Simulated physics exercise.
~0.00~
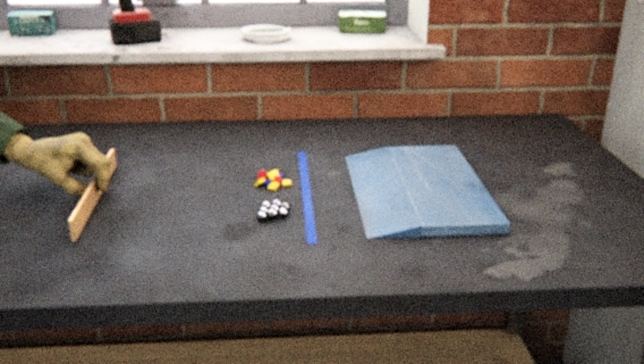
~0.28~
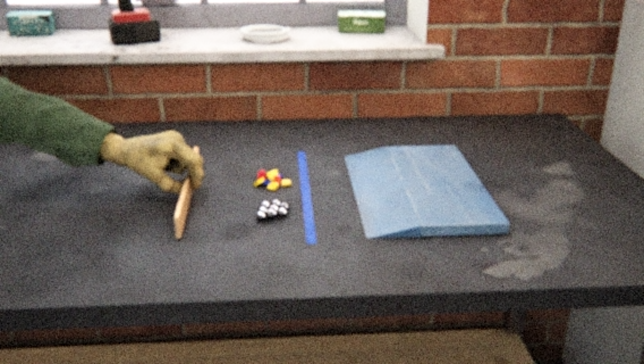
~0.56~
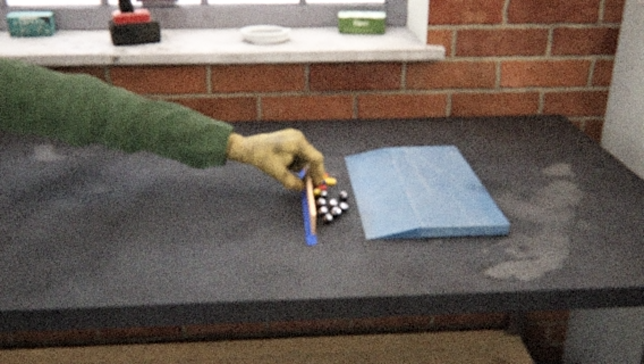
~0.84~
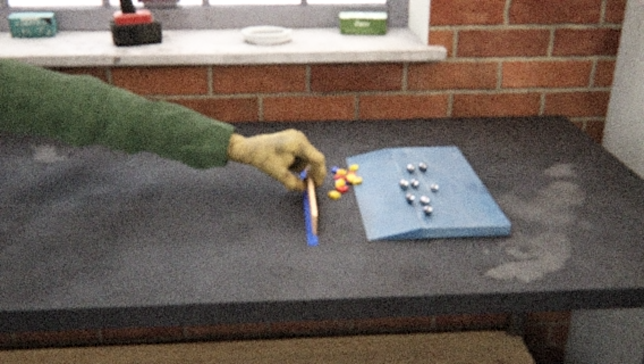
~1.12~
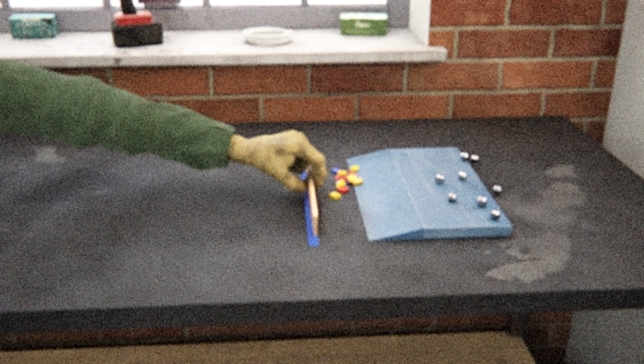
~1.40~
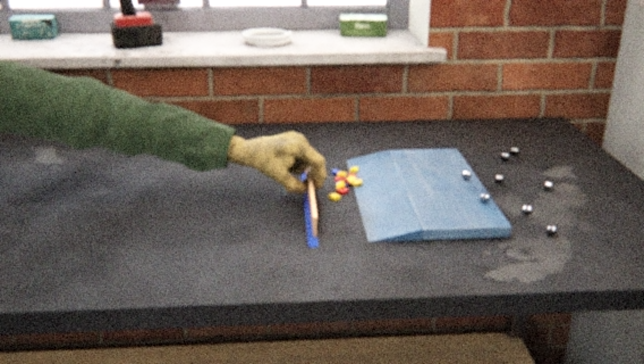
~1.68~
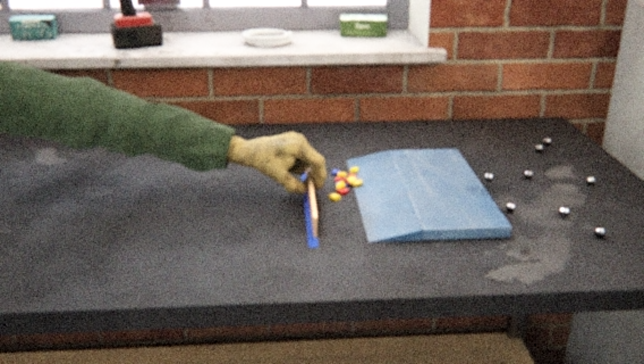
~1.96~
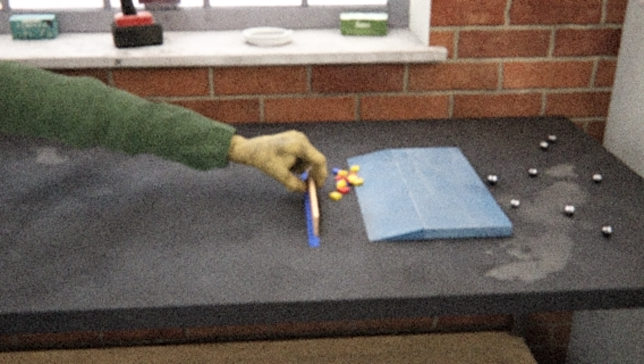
A gloved hand sweeps two piles rightward, and only the silvery pieces cross the blue ramp.
